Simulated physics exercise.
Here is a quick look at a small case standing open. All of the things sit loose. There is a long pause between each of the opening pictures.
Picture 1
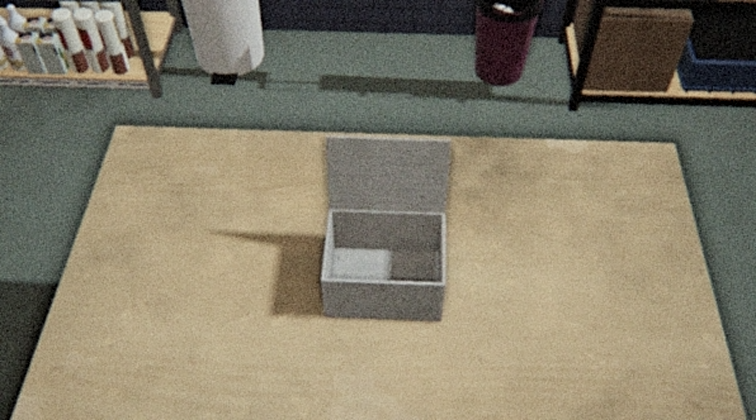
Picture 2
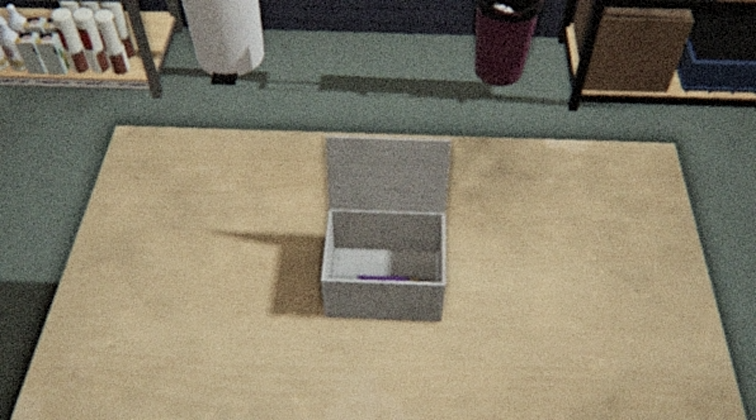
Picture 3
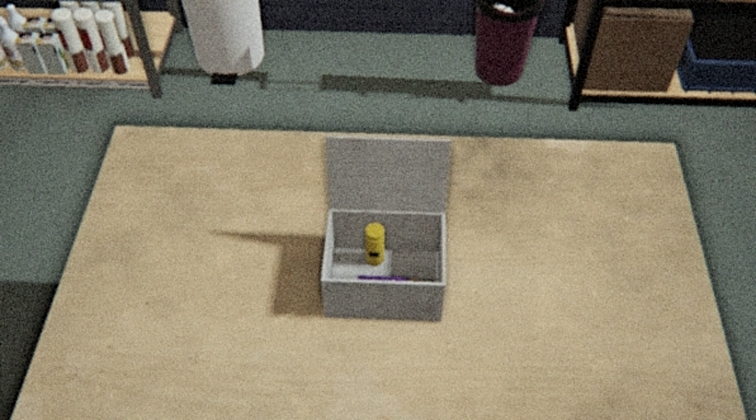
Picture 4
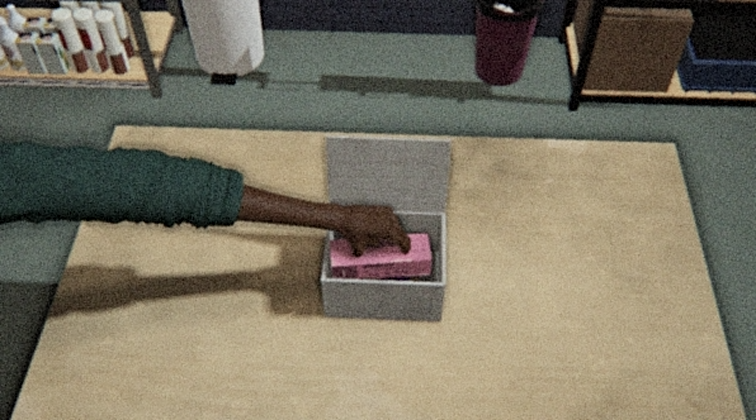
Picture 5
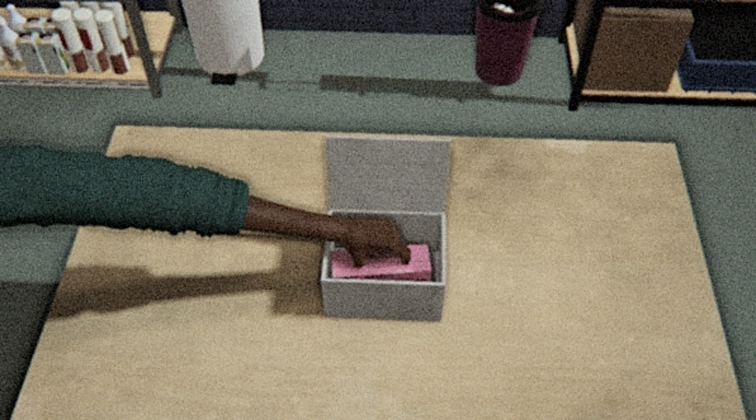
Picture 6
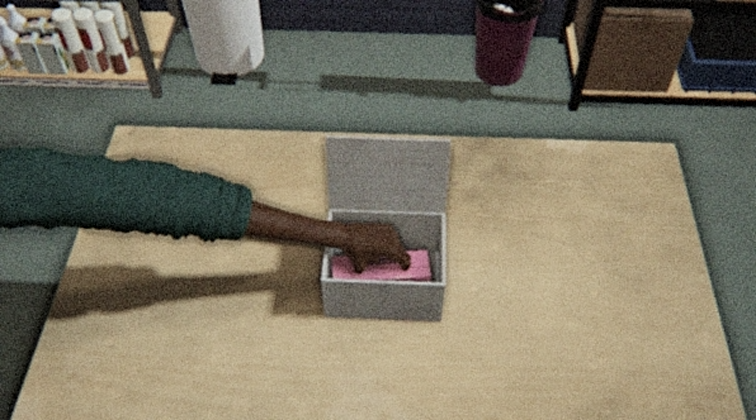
At the start, a small grey case stands open and empty on a wooden table. A thin purple item appears inside, then a small yellow container appears near it. Next, a dark-green-sleeved arm reaches in from the left, its hand lowering a pink carton a short way down into the case.
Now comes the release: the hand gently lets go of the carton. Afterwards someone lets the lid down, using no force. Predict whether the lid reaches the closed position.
Comes to rest closed.
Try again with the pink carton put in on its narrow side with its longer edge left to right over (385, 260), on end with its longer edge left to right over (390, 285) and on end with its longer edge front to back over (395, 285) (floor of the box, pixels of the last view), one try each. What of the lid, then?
On try one it fits down fine; on try two it won't go down; on try three it won't go down.
Then, 1.10 s later than the last frame, lid starting down; pink carton tilted by 7° near (381, 276).
Then, 1.60 s later than the last frame, lid 58° above the rim; pink carton tilted by 7° near (381, 276).
Then, 1.90 s later than the last frame, lid 32° above the rim; pink carton tilted by 7° near (381, 276).
Then, 2.10 s later than the last frame, lid 12° above the rim; pink carton tilted by 7° near (381, 276).
When it is over, lid shut; left askew, pink carton; the other 2 as before. End places, in pixels of the last picture, pink carton near (381, 276).
